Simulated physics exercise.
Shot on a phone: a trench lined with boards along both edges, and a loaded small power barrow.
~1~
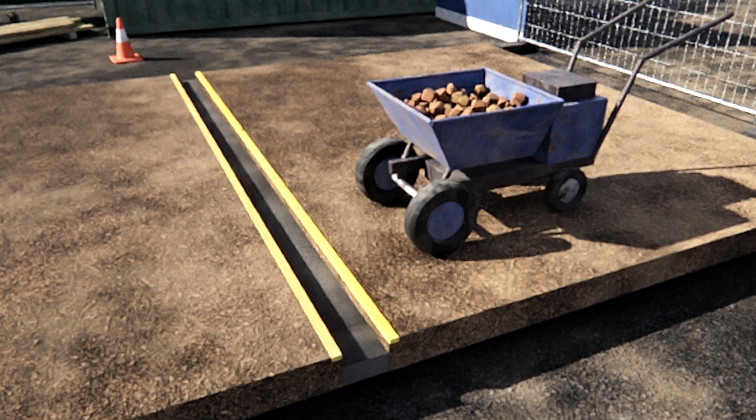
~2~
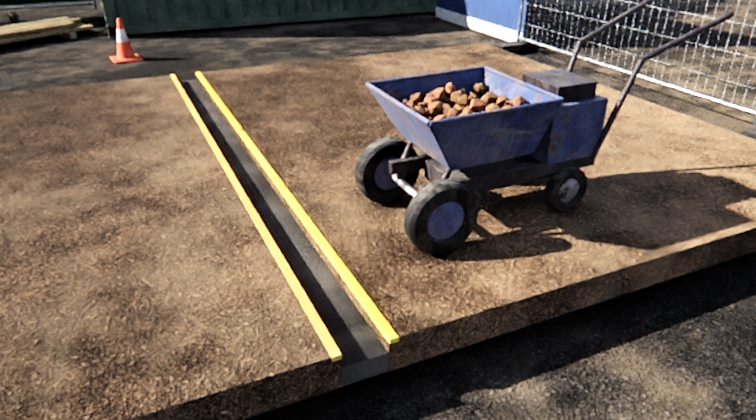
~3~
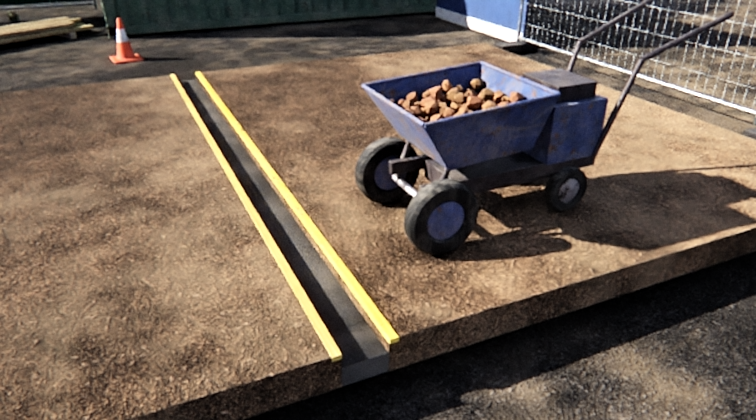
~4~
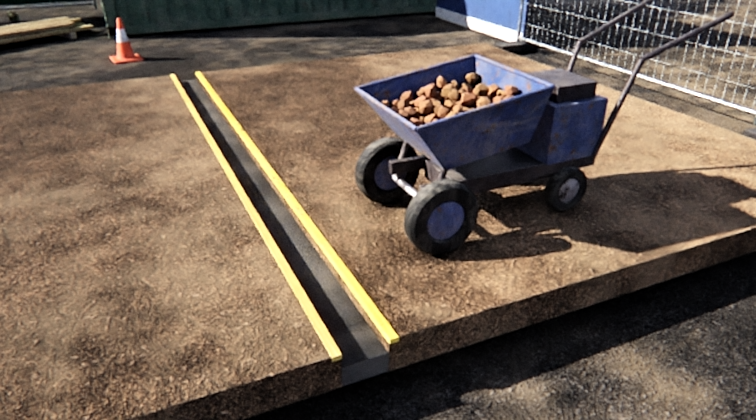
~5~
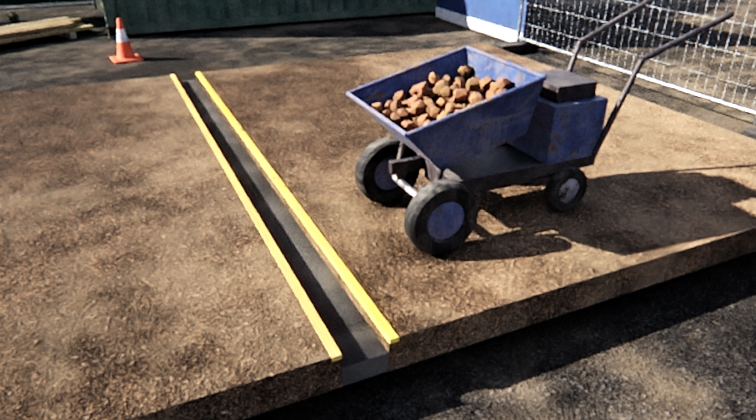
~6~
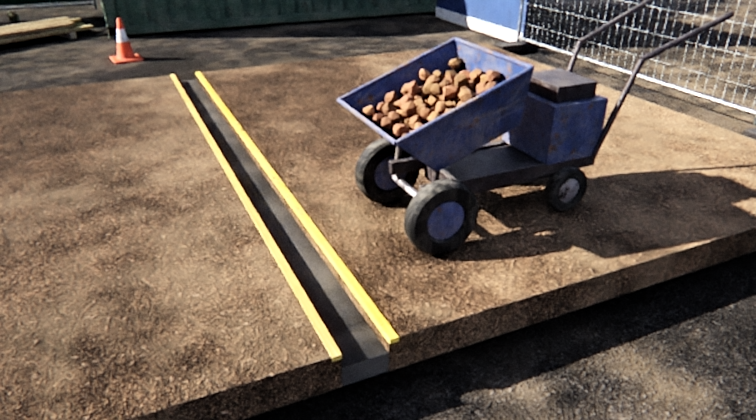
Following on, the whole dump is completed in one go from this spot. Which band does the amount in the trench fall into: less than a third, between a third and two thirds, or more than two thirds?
I expect the trench to receive a third to two thirds of the load.
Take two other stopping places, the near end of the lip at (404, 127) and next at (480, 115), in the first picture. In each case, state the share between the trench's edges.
30 % then 40 %.
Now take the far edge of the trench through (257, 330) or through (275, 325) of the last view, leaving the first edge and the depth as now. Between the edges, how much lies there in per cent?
Lab note: Try one 90 per cent, try two 90 per cent.
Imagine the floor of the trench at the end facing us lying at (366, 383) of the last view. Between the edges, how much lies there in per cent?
Something like 70 %.
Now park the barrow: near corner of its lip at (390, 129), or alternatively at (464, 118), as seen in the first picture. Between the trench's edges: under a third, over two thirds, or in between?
At the first stop the answer is under a third, and at the second it is between a third and two thirds.
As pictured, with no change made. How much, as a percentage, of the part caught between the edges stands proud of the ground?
I'd put it near 60 in a hundred.
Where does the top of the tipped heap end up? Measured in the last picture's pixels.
In the last picture, the peak is close to (301, 237).
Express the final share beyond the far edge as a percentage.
About 40 %.
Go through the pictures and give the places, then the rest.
In the first picture, lip of the skip at (431, 123), level; top of the load at (446, 111), clay clods; first edge of the trench at (366, 300); far edge at (313, 315), the trench under half as wide as the skip, and shallow for its width.
In the second picture, lip of the skip at (429, 124), level; top of the load at (463, 101).
In the third picture, lip of the skip at (424, 126), tipped barely; top of the load at (475, 104).
In the fourth picture, lip of the skip at (417, 129), tipped a little; top of the load at (482, 104).
In the fifth picture, lip of the skip at (407, 135), tipped a little; top of the load at (477, 93).
In the sixth picture, lip of the skip at (396, 143), tipped clearly; top of the load at (468, 87); first edge of the trench at (366, 300); far edge at (313, 315).
Soon after the last picture, skip tipped steeply; all in the skip.
A little later, skip tipped right over; most in the skip; a small part in or heaped over the trench; a small part beyond it; a stray few falling.
Later still, skip tipped right over; about a quarter in the skip; a stray few short of the trench; about half in or heaped over the trench; about a third beyond it.
By the end, skip tipped right over; a stray few in the skip; a small part short of the trench; about half in or heaped over the trench; about a third beyond it.
